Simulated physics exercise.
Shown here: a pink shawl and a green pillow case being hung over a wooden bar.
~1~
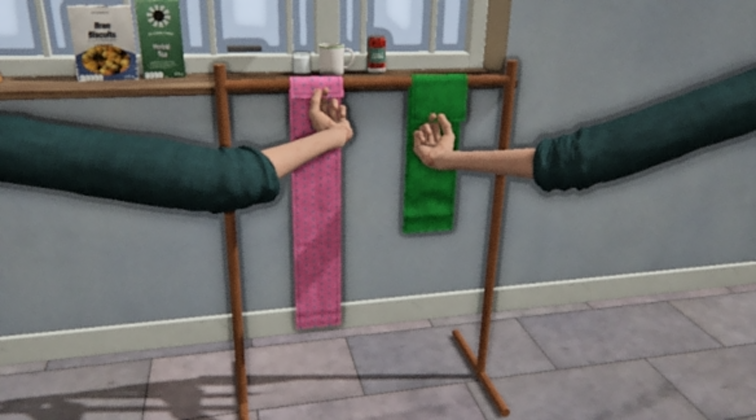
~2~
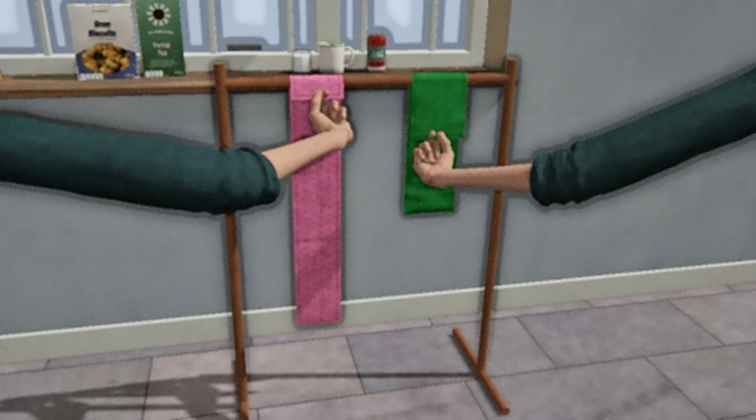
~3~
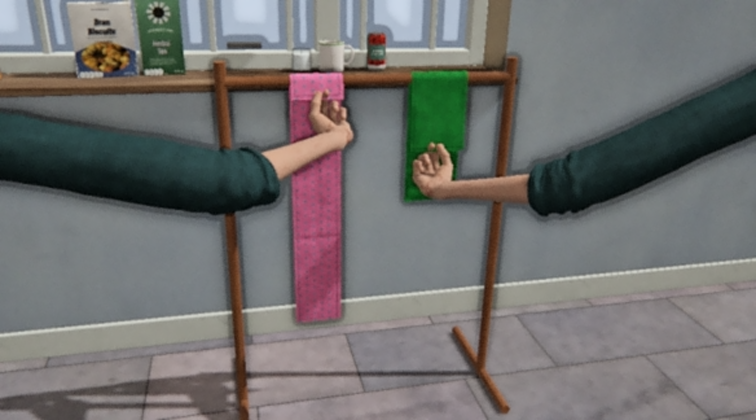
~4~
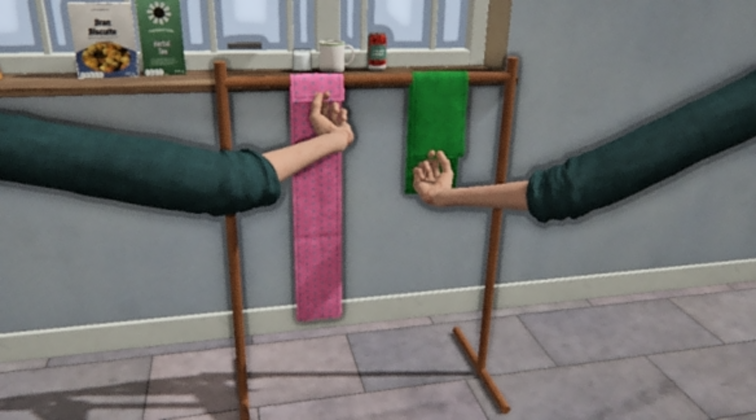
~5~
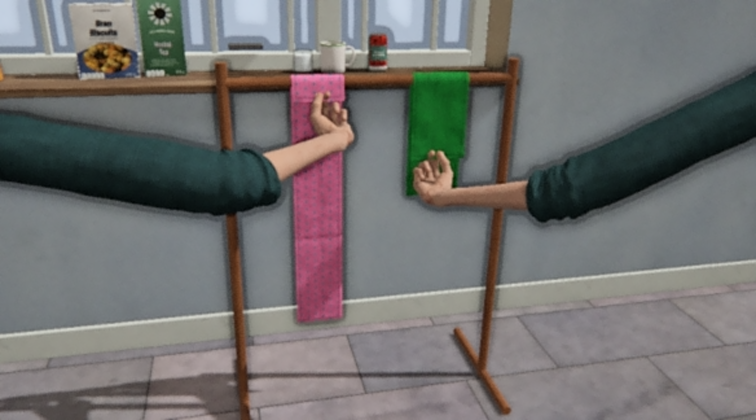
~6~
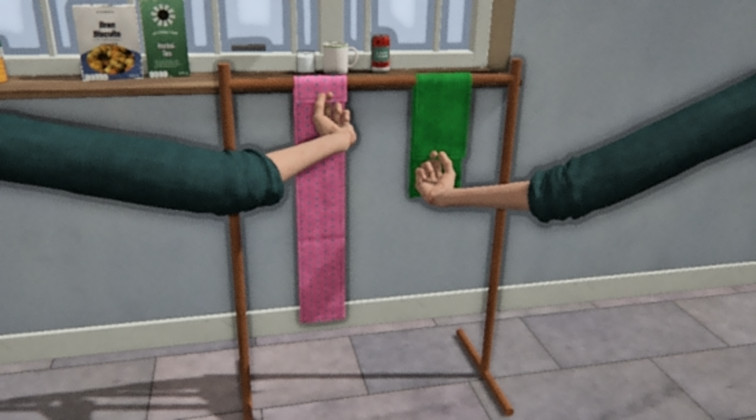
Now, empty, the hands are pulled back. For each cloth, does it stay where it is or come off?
Pink shawl: Off. Green pillow case: Still on.
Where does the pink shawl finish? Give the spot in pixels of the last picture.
Its middle comes to rest at (319, 391) in the last view.
Then, 0.46 s after the last picture, shawl clear of the rail and dropping near (322, 344); pillow case still hanging.
Then, 0.90 s after the last picture, shawl in a heap on the floor near (319, 392); pillow case still hanging.
At rest, shawl in a heap on the floor near (319, 392); pillow case still hanging. The pink shawl slides off and the green pillow case hangs there.
